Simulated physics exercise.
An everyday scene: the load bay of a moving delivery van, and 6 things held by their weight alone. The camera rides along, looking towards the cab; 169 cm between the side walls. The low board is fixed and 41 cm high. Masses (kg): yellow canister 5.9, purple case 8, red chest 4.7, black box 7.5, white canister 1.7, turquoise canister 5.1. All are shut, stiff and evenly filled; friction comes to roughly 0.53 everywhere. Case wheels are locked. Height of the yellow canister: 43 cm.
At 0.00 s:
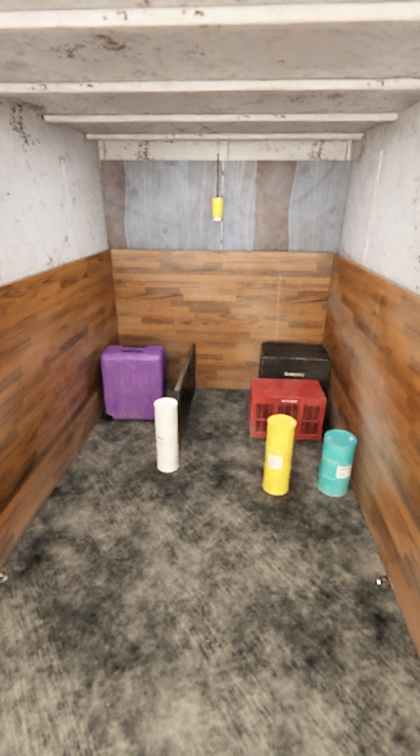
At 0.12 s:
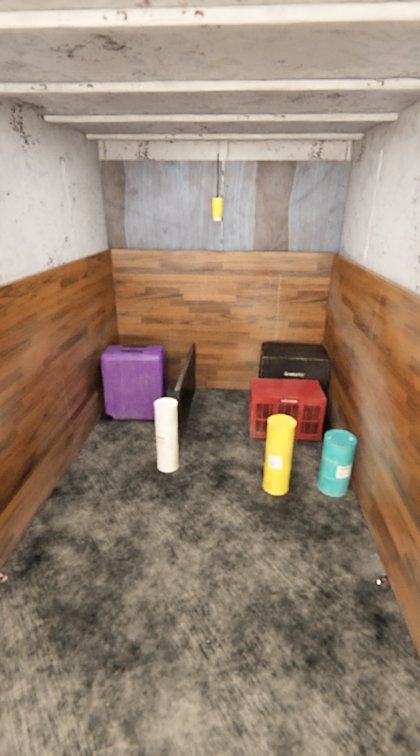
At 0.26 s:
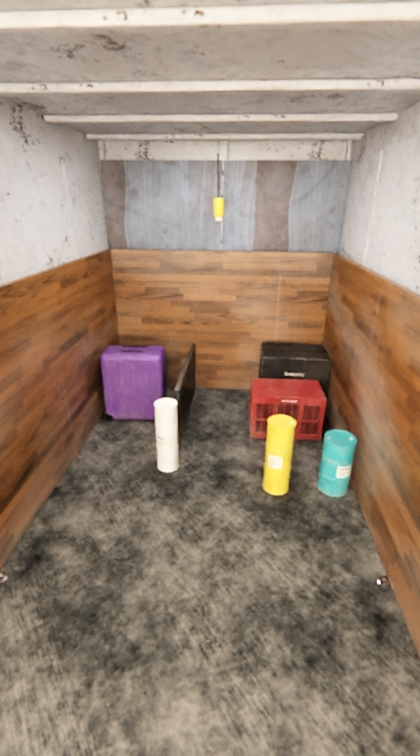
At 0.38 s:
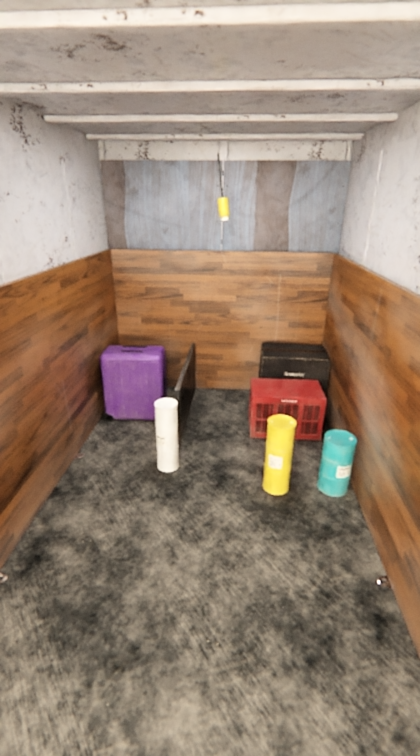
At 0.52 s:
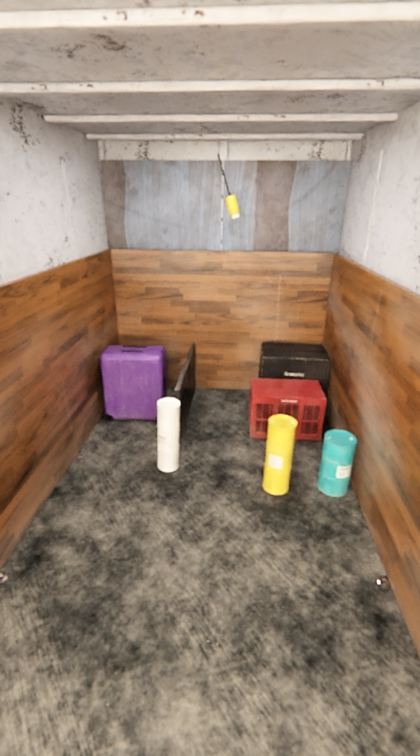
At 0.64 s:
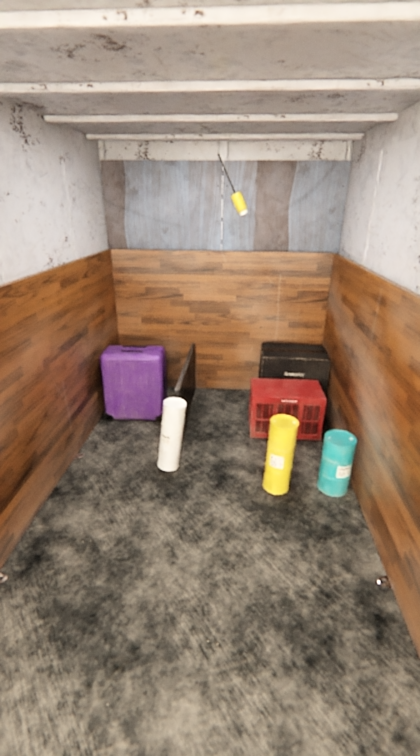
The yellow thing hanging from the ceiling swung to the right, and then the white canister leaned slightly right, while the purple case, red chest, black box and turquoise canister stayed put in the van.
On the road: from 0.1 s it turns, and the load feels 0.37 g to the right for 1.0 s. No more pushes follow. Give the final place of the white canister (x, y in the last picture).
Look near (220, 459).
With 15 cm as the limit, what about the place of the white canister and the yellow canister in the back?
The white canister ends elsewhere; the yellow canister gets shifted.
Around 0.94 s, push 0.24 g right; white canister at 53° to upright near (201, 442); yellow canister at 14° to upright.
Around 1.44 s, no push; white canister on its side near (220, 459); yellow canister at 25° to upright.
Around 2.24 s, no push; white canister on its side near (220, 459); yellow canister on its side.
Finally (4.1 s), on their side or leaning hard in the back, yellow canister and white canister; the other 4 still in place (within 15 cm). In the last view, white canister near (220, 459).
